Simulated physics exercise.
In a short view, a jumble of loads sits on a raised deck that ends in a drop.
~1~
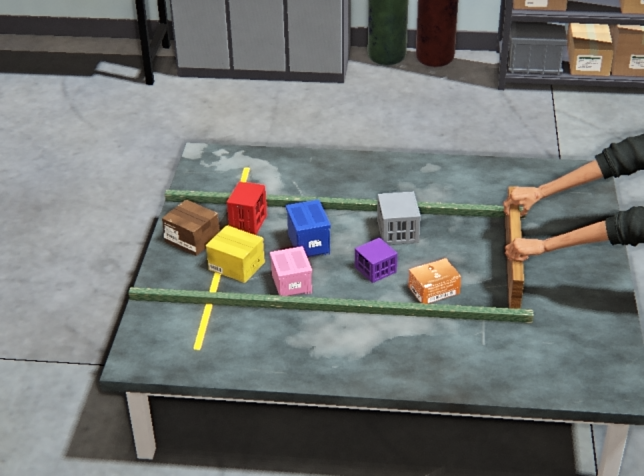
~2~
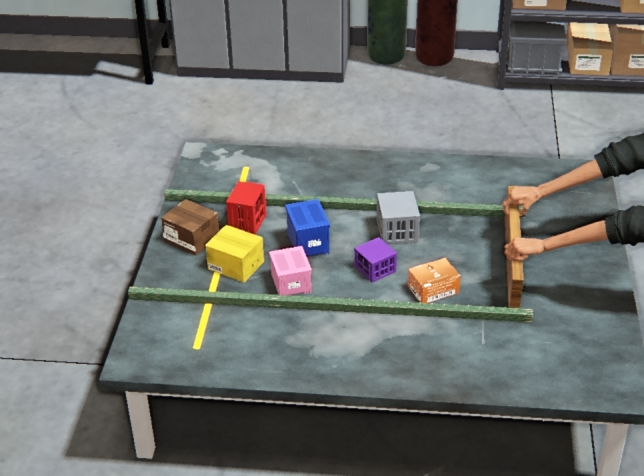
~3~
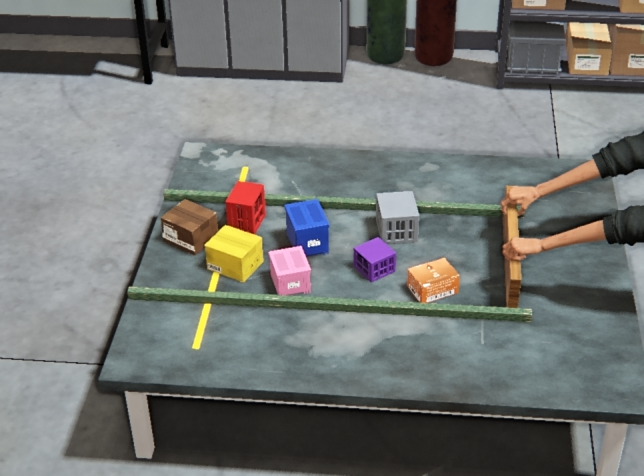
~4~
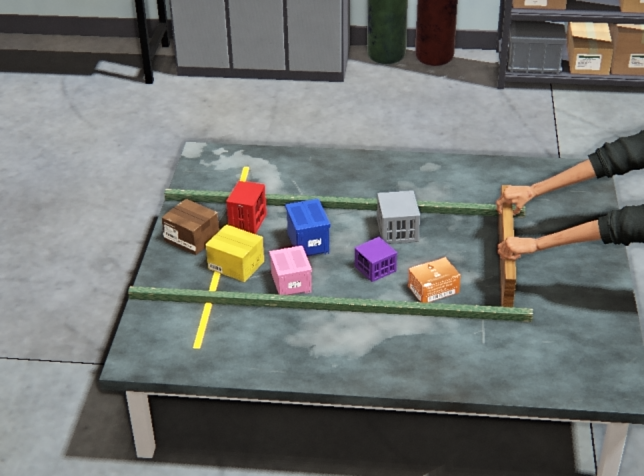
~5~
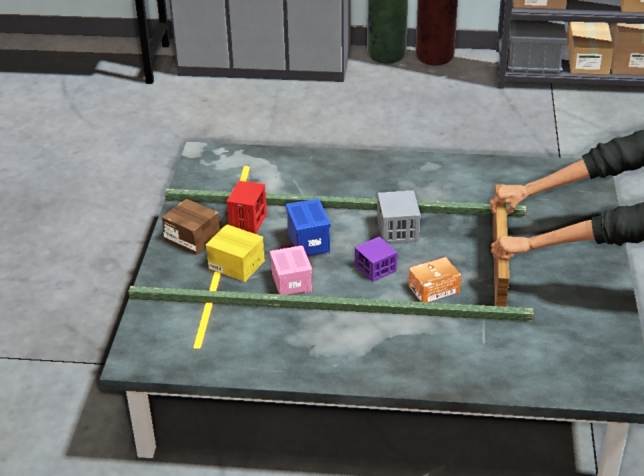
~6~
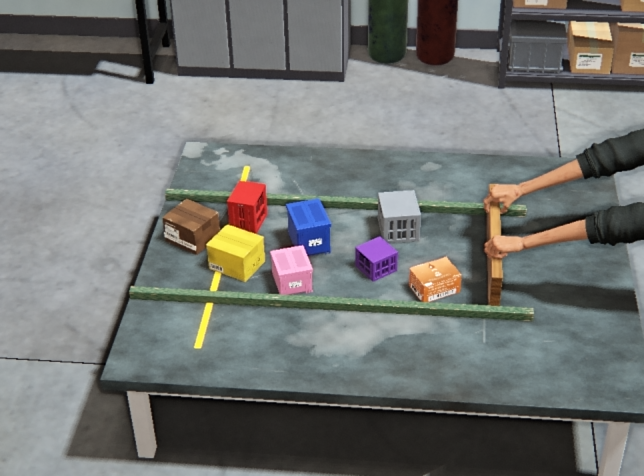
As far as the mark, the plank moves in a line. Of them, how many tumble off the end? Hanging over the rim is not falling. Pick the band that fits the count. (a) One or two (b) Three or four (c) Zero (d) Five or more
The answer is a.
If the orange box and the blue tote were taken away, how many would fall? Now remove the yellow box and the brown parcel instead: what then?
The counts: 1 and 0.
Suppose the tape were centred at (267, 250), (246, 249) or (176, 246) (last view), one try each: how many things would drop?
0, 0, 5.
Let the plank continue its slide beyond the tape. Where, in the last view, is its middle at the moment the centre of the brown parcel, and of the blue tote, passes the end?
The middle sits near (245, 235) for the first and near (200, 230) for the other.
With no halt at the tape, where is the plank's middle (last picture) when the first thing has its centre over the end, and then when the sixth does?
First around (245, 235), then around (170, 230).
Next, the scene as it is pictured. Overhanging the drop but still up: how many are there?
Answer: 0.
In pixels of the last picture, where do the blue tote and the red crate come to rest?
Blue tote at about (176, 225), red crate at about (180, 197).
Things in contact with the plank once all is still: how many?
It touches 3.
A little later, none off yet; brown parcel at rest near (192, 227); yellow box at rest near (236, 253); red crate at rest near (248, 208).
Next, none off yet; brown parcel shifted a little near (175, 217); yellow box shifted about its own width near (182, 244); red crate shifted about its own width near (222, 202).
When it is over, the number that fall off is one or two; down, yellow box and brown parcel.
